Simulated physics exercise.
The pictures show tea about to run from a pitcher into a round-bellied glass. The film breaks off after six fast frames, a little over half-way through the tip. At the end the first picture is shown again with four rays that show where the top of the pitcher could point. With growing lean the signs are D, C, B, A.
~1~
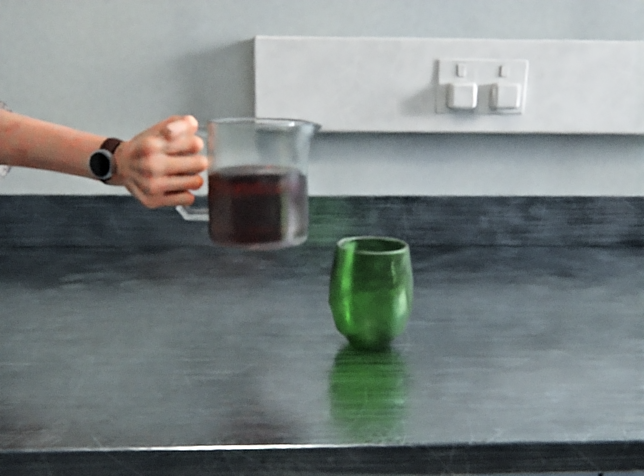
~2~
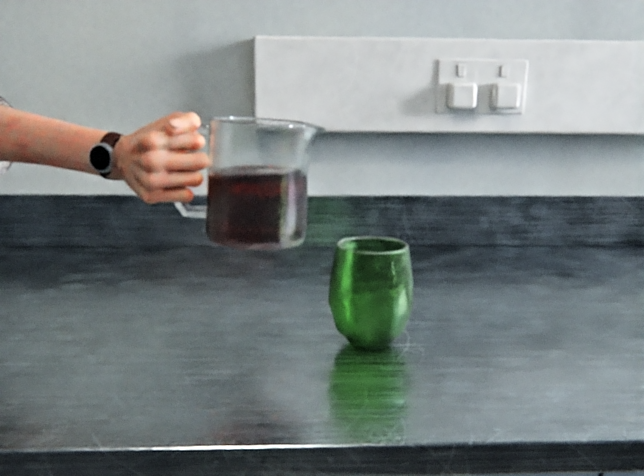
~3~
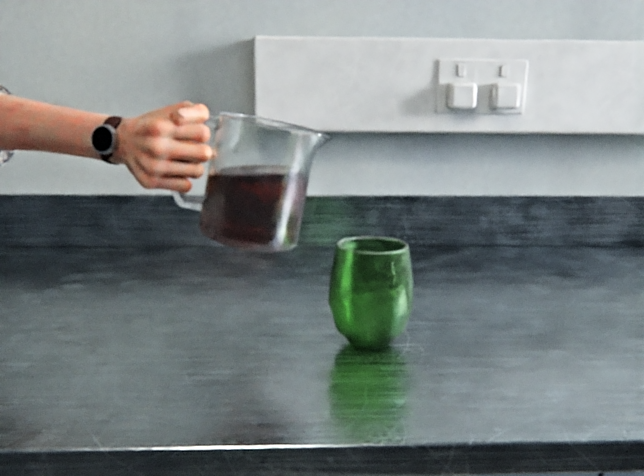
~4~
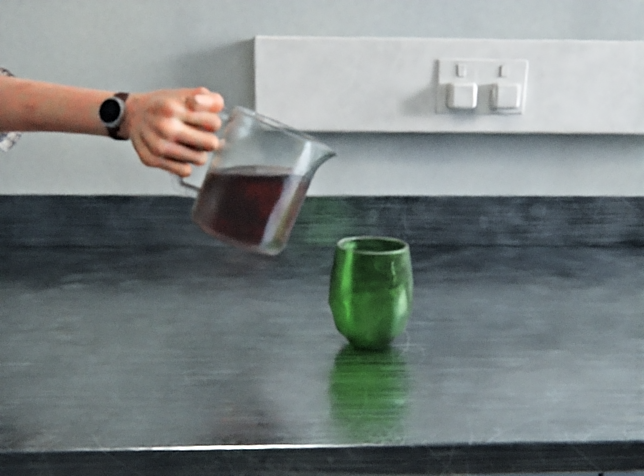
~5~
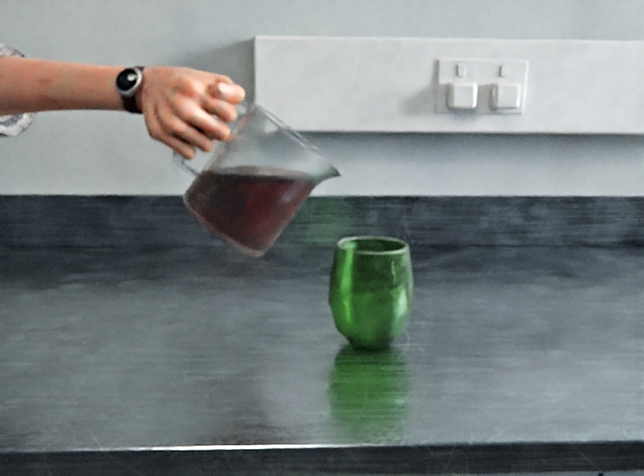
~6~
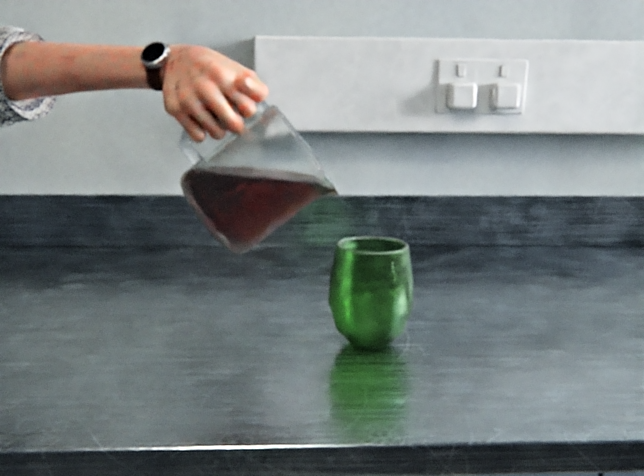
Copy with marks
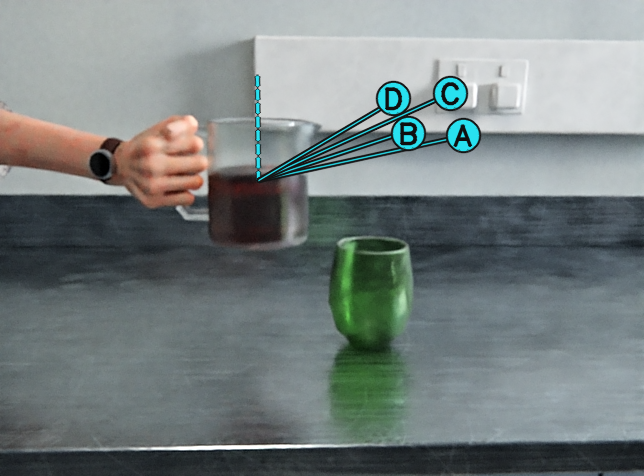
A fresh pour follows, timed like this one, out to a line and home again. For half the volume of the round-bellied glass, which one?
Best: B.
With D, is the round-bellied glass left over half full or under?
Under half.
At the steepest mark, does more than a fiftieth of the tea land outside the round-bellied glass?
No.
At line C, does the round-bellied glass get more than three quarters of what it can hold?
No, it does not.
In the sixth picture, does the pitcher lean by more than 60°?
No, it does not.
On the marked copy, A at (446, 139); B at (391, 136); C at (435, 100); D at (379, 109).
Choosing A, the round-bellied glass ends with about 65 % of what it can hold.
Choosing B, the round-bellied glass ends with about 50 % of what it can hold.
Choosing C, the round-bellied glass ends with about 36 % of what it can hold.
Choosing D, the round-bellied glass ends with about 23 % of what it can hold.
